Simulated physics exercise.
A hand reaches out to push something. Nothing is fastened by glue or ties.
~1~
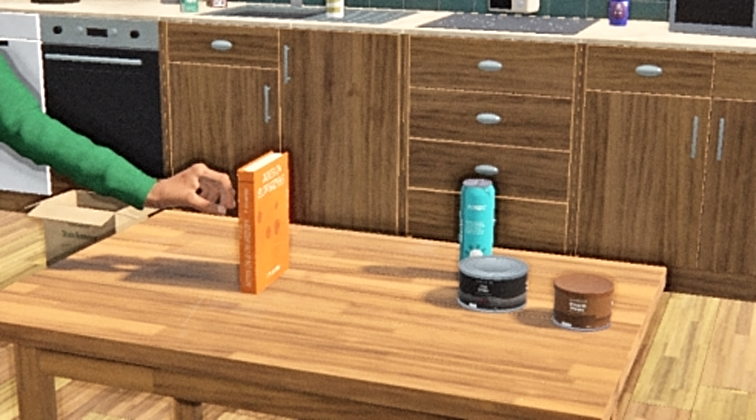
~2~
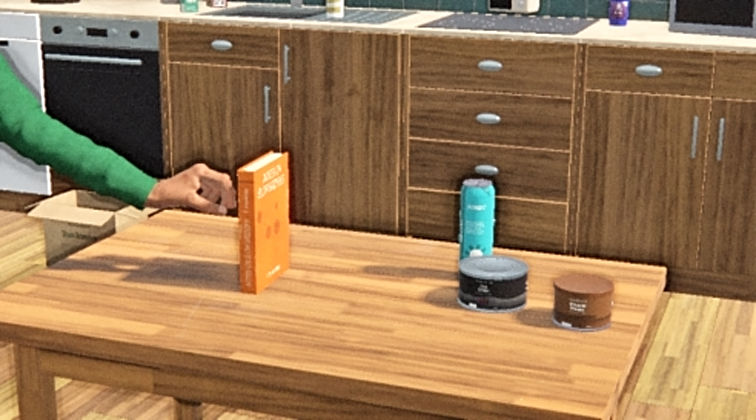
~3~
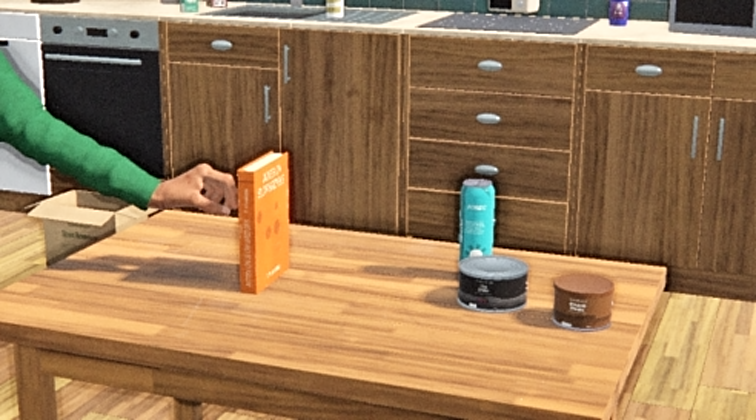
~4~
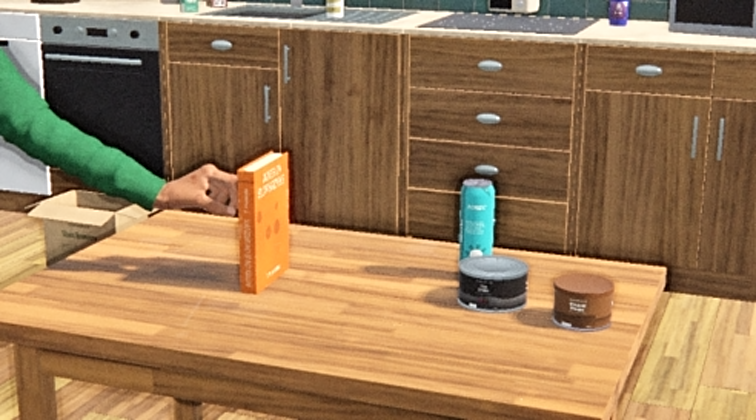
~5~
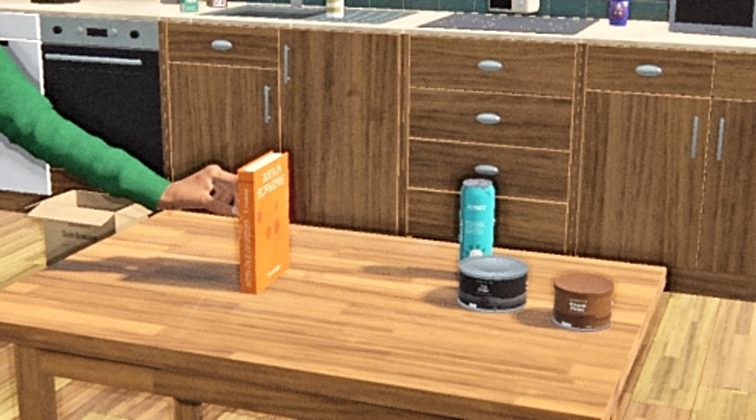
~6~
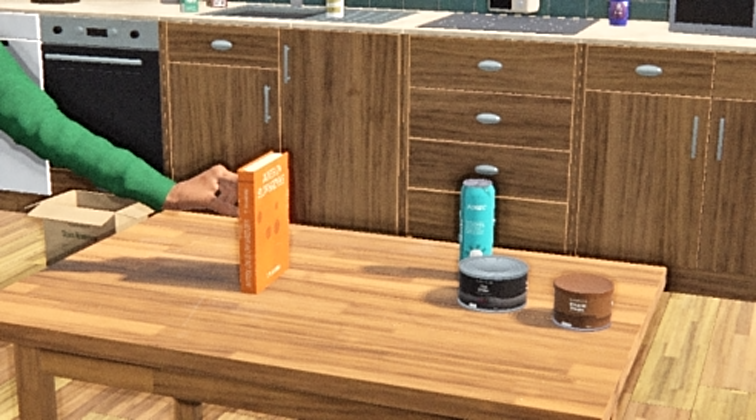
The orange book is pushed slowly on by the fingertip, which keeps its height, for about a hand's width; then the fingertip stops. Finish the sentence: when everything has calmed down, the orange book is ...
When everything has calmed down, the orange book is knocked over.
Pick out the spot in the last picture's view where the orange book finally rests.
Around (347, 281).
Then, 0.50 s after the last picture, orange book tipped 23° from how it was near (288, 225).
Then, 0.70 s after the last picture, orange book on its side near (333, 275).
Then, 0.90 s after the last picture, orange book on its side near (346, 282).
At rest, tipped over on the table, orange book. Seen from the same camera at the end, orange book near (347, 281).
